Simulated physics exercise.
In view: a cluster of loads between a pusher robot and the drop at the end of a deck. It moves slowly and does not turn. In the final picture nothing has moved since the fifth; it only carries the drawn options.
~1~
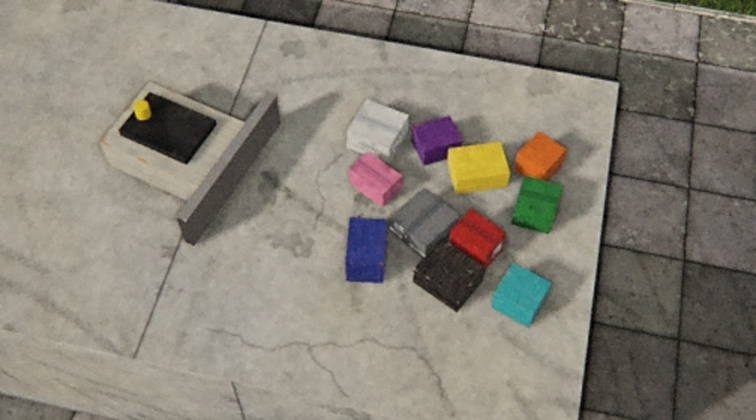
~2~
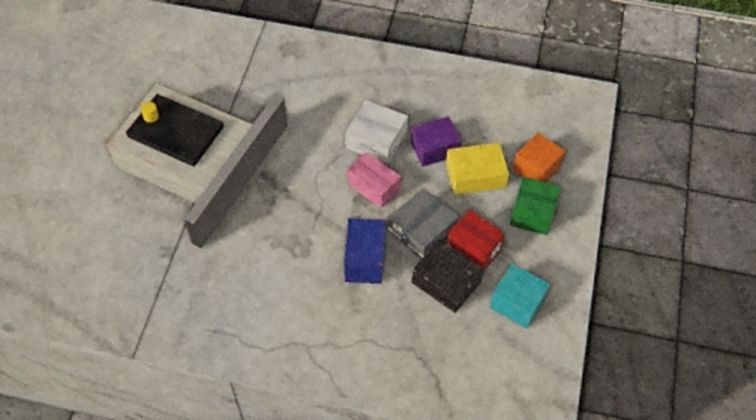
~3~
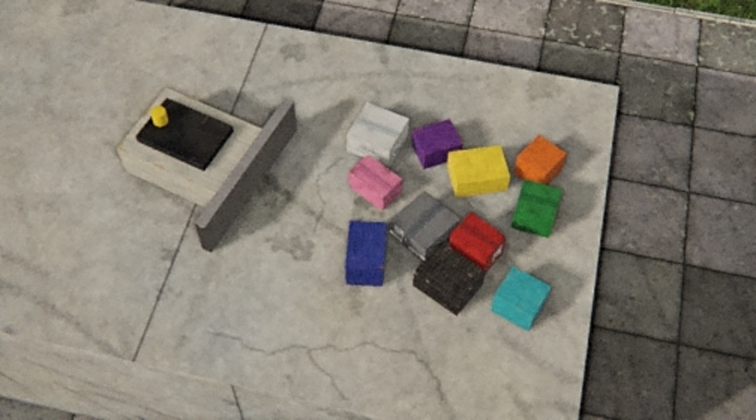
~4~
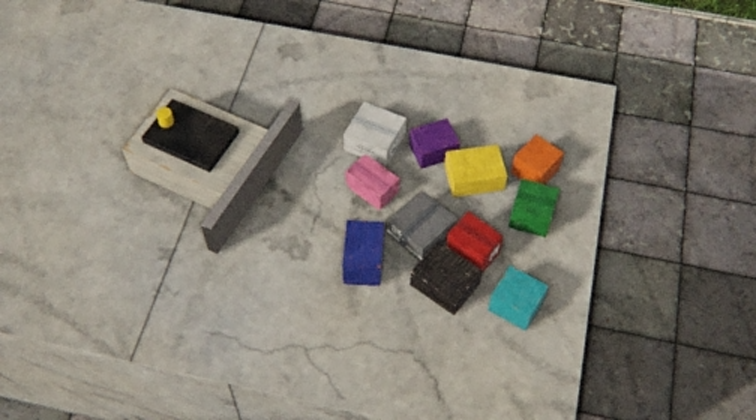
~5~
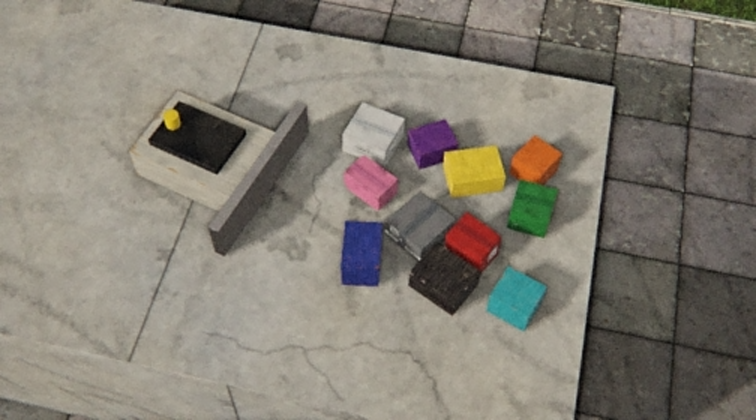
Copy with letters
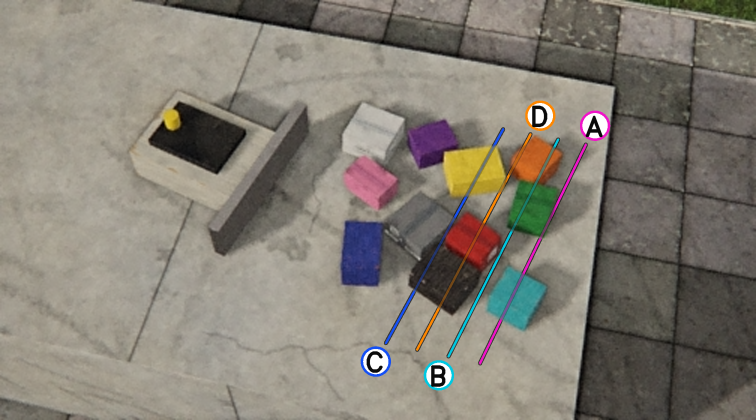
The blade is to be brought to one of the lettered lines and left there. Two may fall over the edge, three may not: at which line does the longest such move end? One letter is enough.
Line B.
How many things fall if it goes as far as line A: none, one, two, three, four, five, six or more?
In all, three.
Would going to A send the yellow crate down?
No.
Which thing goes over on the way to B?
The turquoise crate goes over.
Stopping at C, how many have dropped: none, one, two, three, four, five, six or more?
The count is none.
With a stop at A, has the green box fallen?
Yes.
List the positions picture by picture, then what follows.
In the first frame, blue crate (367, 251); red parcel (477, 240); turquoise crate (521, 295).
In the second frame, robot (181, 131); purple crate (435, 142).
In the third frame, robot (190, 135); green box (536, 209).
In the fourth frame, robot (196, 136); yellow crate (475, 171).
In the fifth frame, robot (203, 138); white parcel (373, 135); black crate (444, 279); blue crate (362, 254).
On the copy, A at (537, 246); B at (507, 241); C at (449, 229); D at (478, 235).
On B. First, robot (289, 155); purple crate (460, 142); white parcel (415, 137).
Then, robot (378, 173); turquoise crate (532, 325); orange crate (550, 157).
Finally, robot (445, 186); turquoise crate over the edge; red parcel (581, 301); one fallen.
By contrast, A drops three; C is within the limit but short; D is within the limit but short.
